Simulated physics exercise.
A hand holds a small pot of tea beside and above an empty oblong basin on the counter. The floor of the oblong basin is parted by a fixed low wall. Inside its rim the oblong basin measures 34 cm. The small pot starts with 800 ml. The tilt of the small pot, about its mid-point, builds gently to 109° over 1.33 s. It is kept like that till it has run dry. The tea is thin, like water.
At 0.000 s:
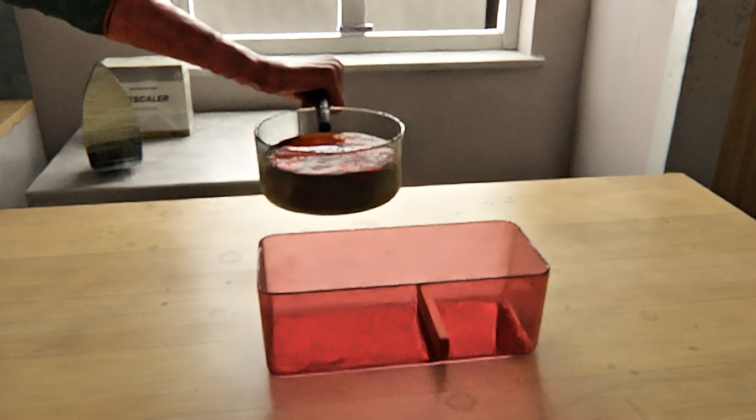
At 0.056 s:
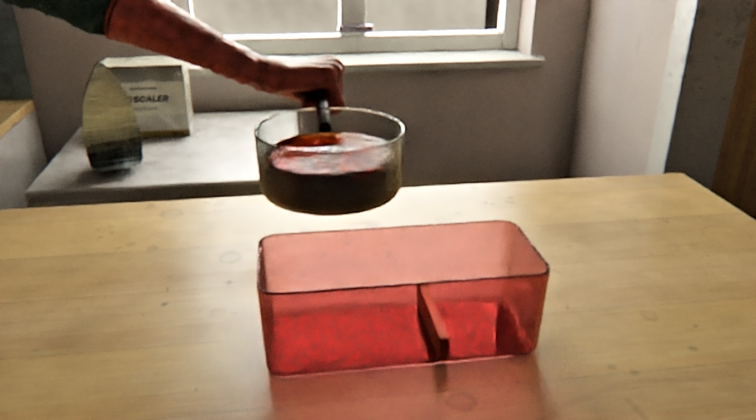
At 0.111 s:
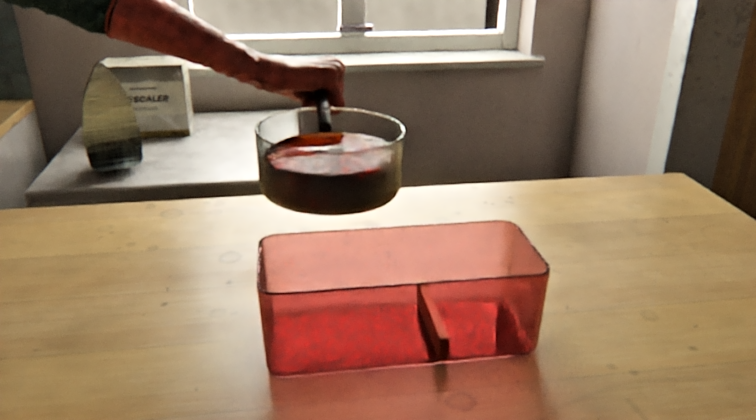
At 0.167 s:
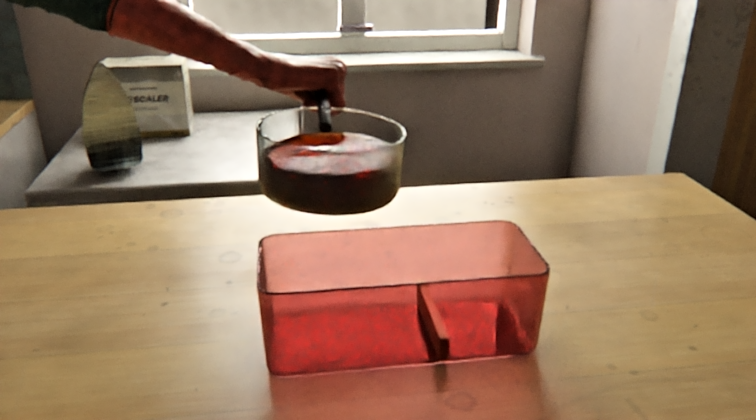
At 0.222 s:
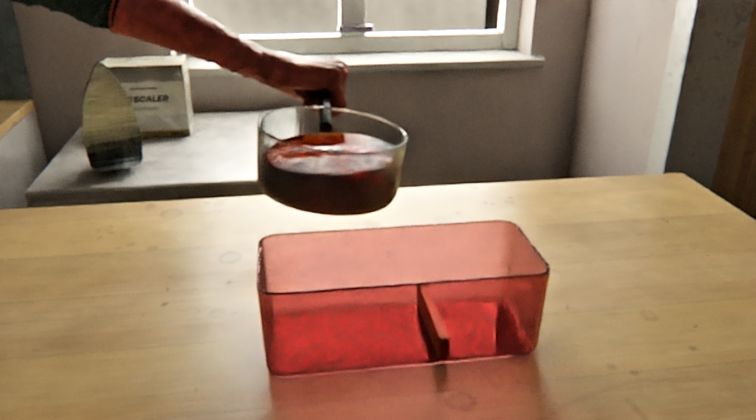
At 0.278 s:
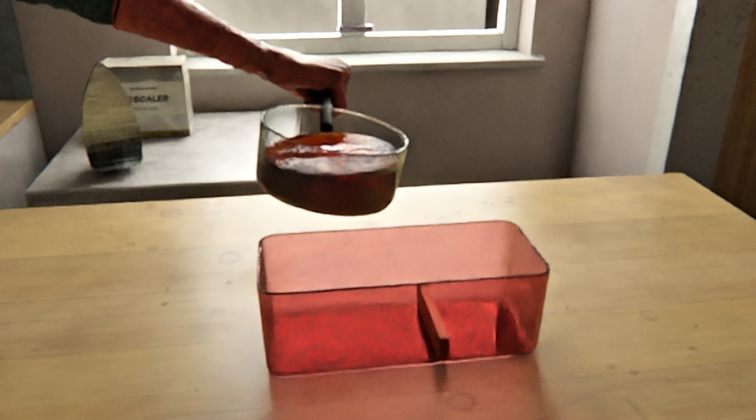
In the video, a hand holds a small clear pot of dark reddish tea above a translucent red oblong basin with a low divider on a wooden counter, then gradually tilts the pot slightly to the right.
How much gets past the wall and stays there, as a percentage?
The far part has some 53 per cent.
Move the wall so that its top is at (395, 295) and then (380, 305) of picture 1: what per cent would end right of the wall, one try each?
First 85, then 95 per cent.
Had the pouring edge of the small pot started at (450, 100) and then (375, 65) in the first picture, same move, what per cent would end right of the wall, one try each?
First 65, then 40 per cent.
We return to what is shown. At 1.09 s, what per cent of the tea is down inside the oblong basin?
About 82 per cent.
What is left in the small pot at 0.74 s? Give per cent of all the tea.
About 58 per cent.
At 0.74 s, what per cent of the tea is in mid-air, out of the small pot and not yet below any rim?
Some 30 per cent.
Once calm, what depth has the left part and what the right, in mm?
Left about 14 mm, right about 28 mm.
Then, 0.74 s in, the tilt is 65° and 58 per cent is still to pour, 2 is left of the wall and 10 right of it.
Then, 1.09 s in, the tilt is 100° and 10 per cent is still to pour, 29 is left of the wall and 54 right of it.
Then, 1.44 s in, the tilt is 109° and 0 per cent is still to pour, 46 is left of the wall and 53 right of it.
Then, 1.83 s in, the tilt is 109° and 0 per cent is still to pour, 46 is left of the wall and 53 right of it.
Finally, 46 per cent lies left of the wall, 53 right of it and 1 outside.
